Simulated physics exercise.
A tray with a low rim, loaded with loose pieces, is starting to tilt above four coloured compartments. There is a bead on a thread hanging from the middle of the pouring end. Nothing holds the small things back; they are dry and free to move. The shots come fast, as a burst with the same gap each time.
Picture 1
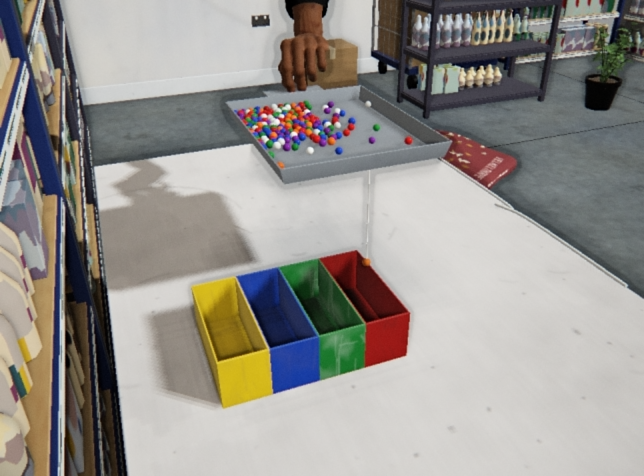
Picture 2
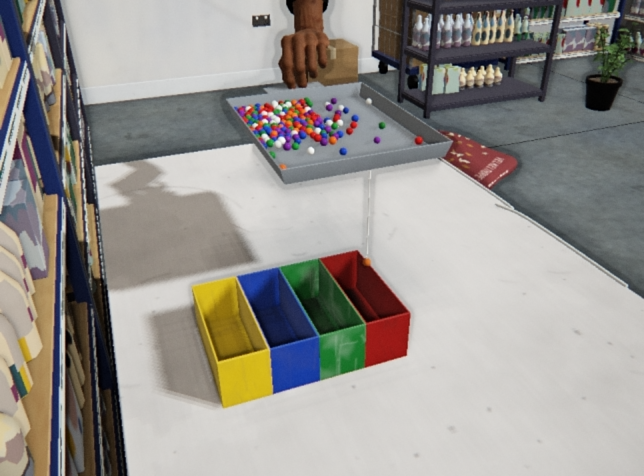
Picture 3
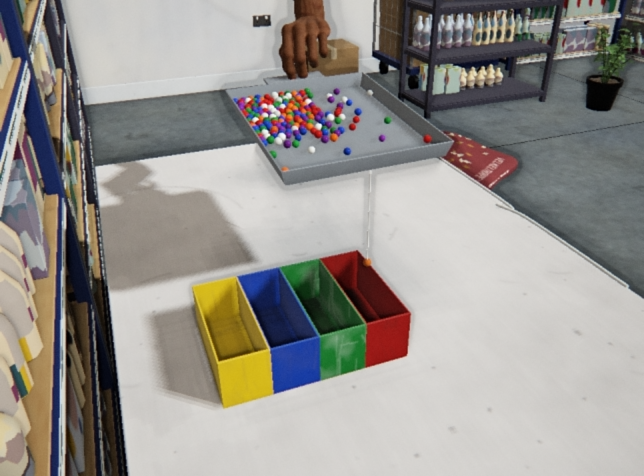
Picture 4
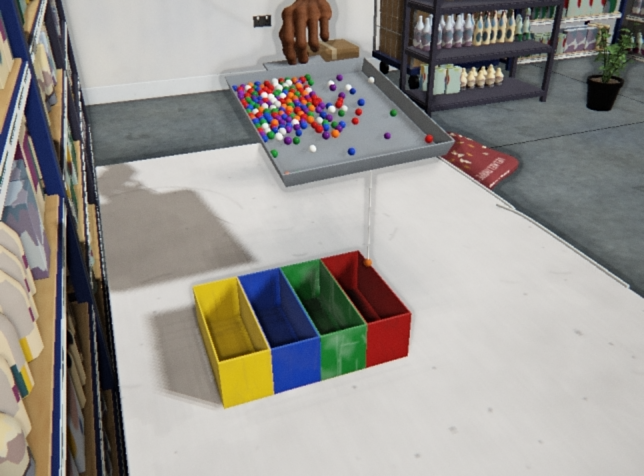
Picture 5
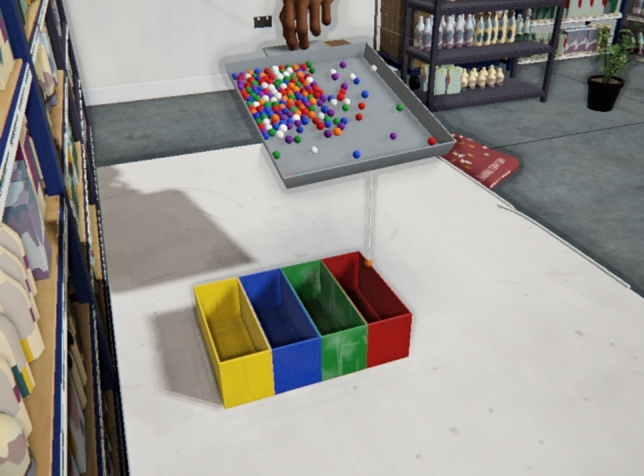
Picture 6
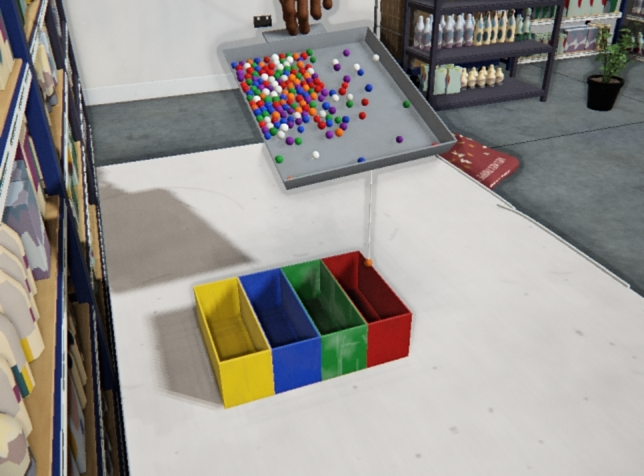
A gray tray of colorful beads tilts steadily above four colored compartments as a hand moves behind it.
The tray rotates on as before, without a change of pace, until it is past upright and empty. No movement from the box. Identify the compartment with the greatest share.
Greatest share: Green.
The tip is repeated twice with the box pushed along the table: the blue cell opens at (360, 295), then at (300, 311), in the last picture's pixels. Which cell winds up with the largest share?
At the first place yellow, at the second blue.
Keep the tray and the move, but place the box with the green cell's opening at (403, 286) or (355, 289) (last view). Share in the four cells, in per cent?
You'd get about 70 per cent first and about 90 per cent second.
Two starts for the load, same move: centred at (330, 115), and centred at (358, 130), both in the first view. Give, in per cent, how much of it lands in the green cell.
About 30 and 40 per cent.
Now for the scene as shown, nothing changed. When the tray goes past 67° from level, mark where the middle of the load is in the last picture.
The middle of the pieces sits at roughly (326, 191).
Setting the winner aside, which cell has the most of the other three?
The blue cell.
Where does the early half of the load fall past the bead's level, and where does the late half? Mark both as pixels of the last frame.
At (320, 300) for the first part, then at (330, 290) for the others.
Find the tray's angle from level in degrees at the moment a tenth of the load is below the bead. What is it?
At about 65°.
Soon after the last picture, tray tipped steeply; about half on the tray; a small part in the blue cell; a small part in the green cell; a stray few in the red cell; a stray few in the yellow cell; about a quarter falling or outside the box.
A little later, tray tipped past a quarter turn; about a third in the green cell; about a quarter in the blue cell; a small part in the red cell; a stray few in the yellow cell; about a quarter falling or outside the box.
Later still, tray tipped past a quarter turn; about a third in the green cell; about a quarter in the blue cell; about a quarter in the red cell; a stray few in the yellow cell; about a quarter falling or outside the box.
By the end, tray tipped past a quarter turn; about a third in the green cell; about a quarter in the blue cell; about a quarter in the red cell; a stray few in the yellow cell; about a quarter outside the box.
